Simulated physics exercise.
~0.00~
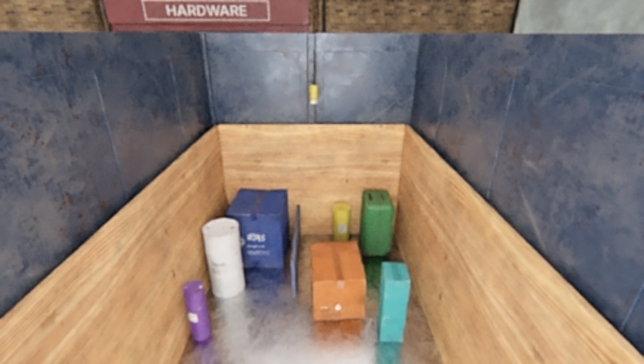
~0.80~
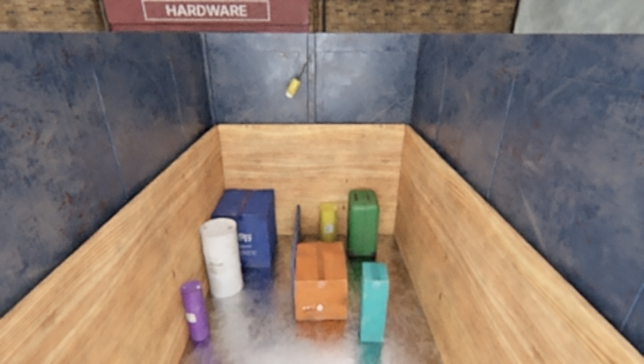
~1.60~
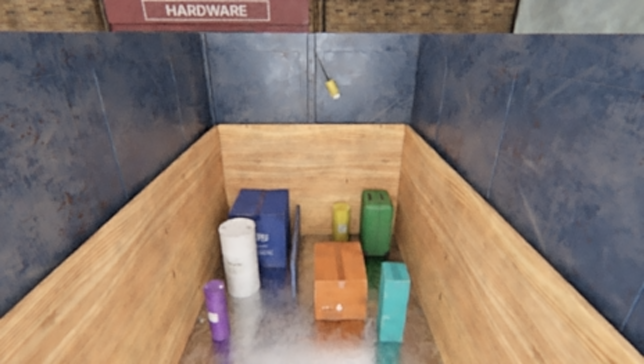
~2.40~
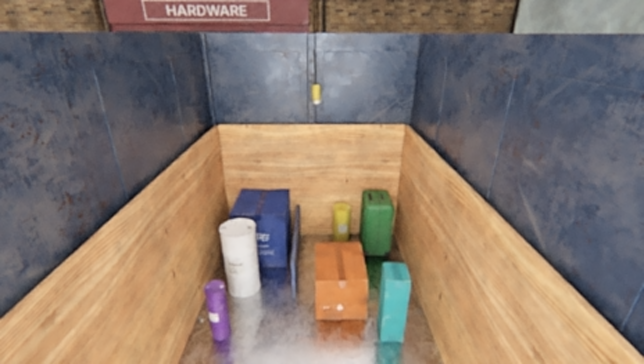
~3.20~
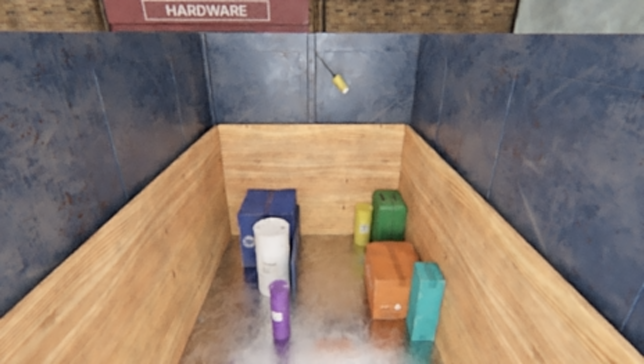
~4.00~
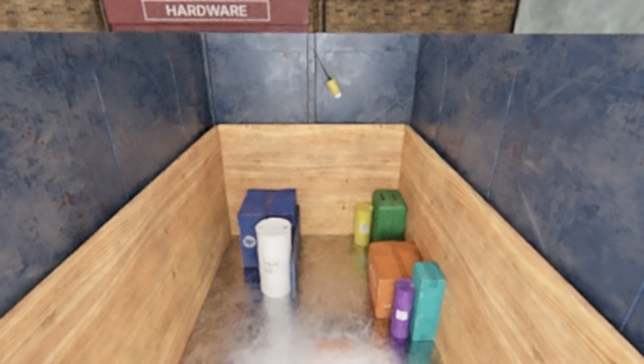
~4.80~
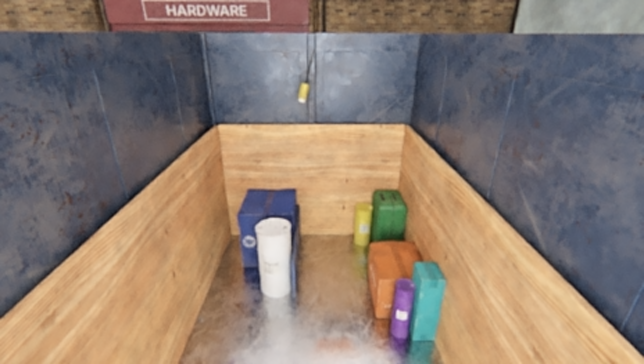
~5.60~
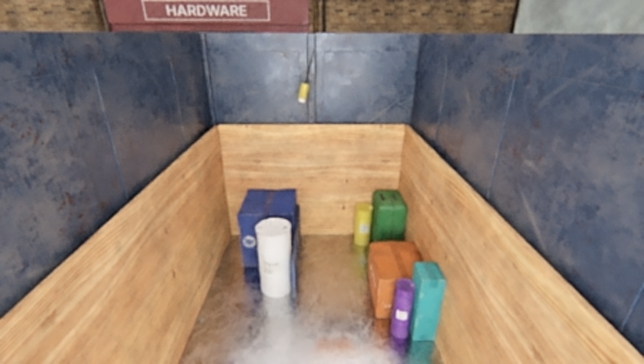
Boxes, canisters and a white drum stand on the shiny floor of a wood-sided load bay while a small yellow lamp swings on its cord above. First the orange box, the turquoise box, the yellow canister and the green case slide a little to the left. They then shift back to the right, with the white drum and purple canister moving right too. After a brief rest, the load slides farther right, and the purple canister carries on across the floor to the turquoise box. Everything ends upright and still, the purple canister beside the orange and turquoise boxes.
